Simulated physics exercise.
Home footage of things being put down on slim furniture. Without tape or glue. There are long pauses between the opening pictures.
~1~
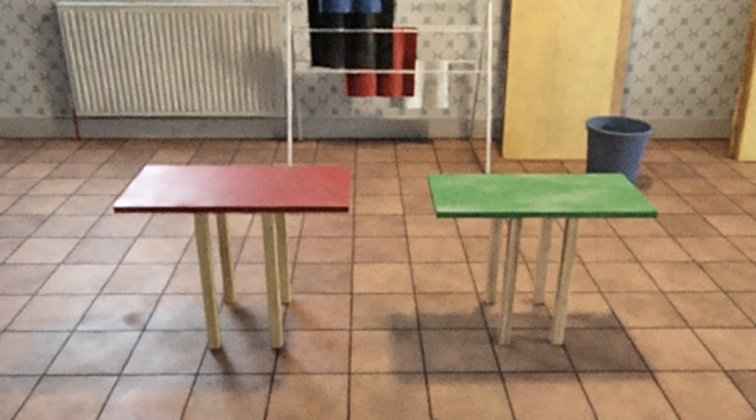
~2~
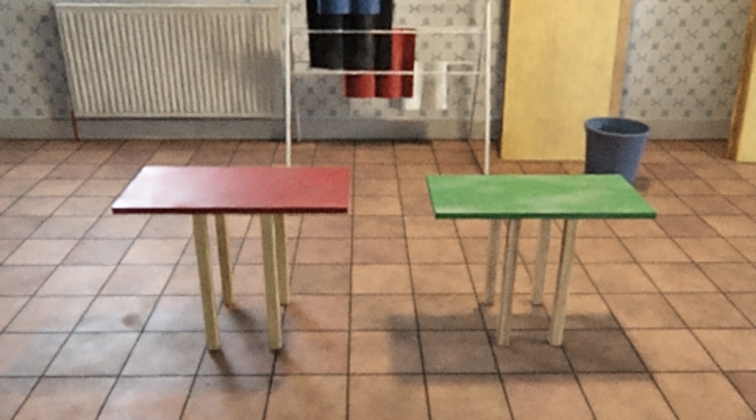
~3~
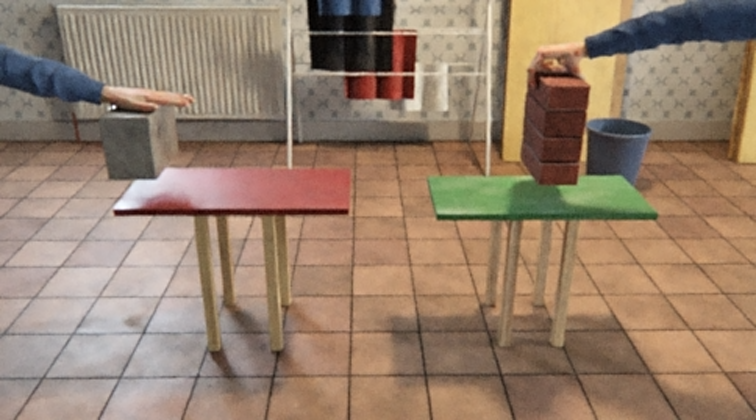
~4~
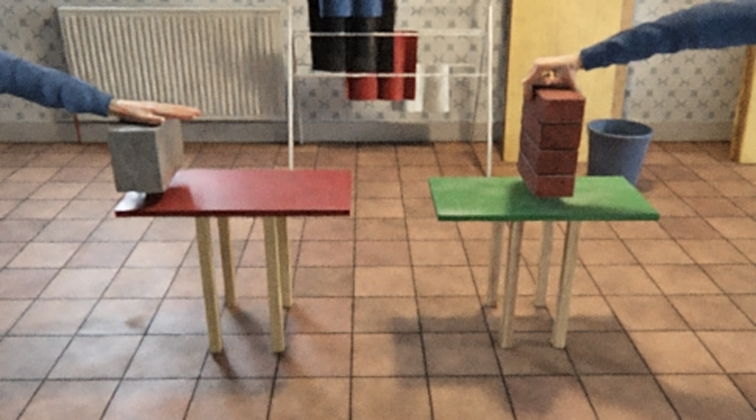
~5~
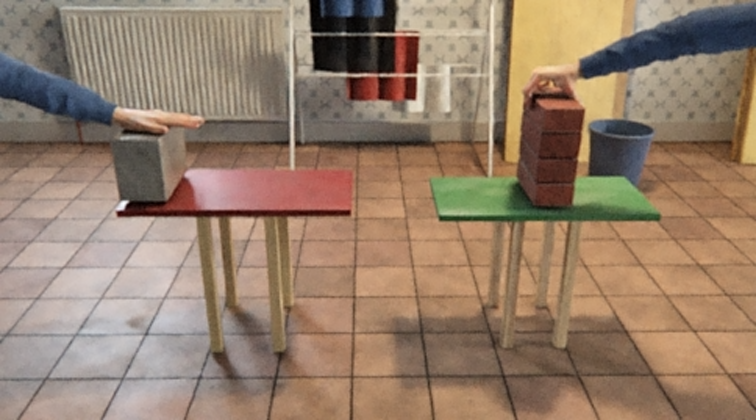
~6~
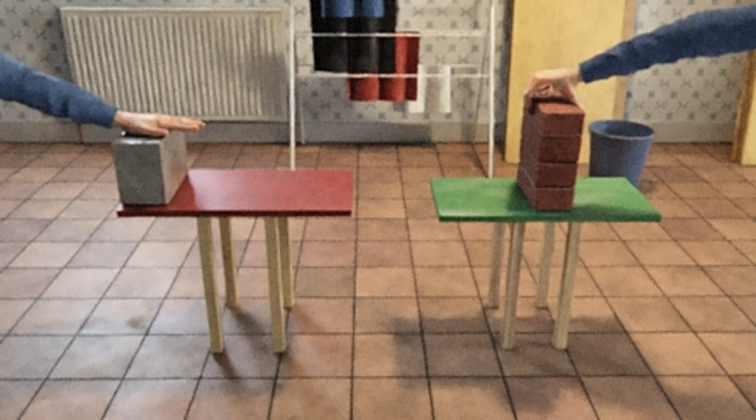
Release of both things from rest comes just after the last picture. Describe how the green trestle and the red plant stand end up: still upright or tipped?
The green trestle stays put. The red plant stand keels over.
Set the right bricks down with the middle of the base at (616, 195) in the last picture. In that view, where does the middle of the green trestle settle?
It comes to a stop at (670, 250).
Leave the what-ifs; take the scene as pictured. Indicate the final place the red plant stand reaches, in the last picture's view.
Its centre ends up near (107, 245).
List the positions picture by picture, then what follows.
The first frame shows green trestle (536, 195); red plant stand (241, 188).
The second frame shows red plant stand (240, 189).
The third frame shows still on the way; green trestle (536, 197); right bricks (553, 125).
The fourth frame shows still on the way; red plant stand (243, 192); left slab (148, 148).
The fifth frame shows still on the way; green trestle (538, 198); right bricks (548, 145).
The sixth frame shows in place, still held; green trestle (538, 199); red plant stand (244, 192); left slab (153, 159).
Then, 0.48 s past the last view, green trestle at rest near (538, 199); red plant stand leaning 28° off how it started near (171, 193).
Then, 0.68 s past the last view, green trestle at rest near (538, 199); red plant stand leaning 67° off how it started near (100, 242).
Finally, the green trestle holds firm, near (538, 199); the red plant stand overbalances, near (107, 245).
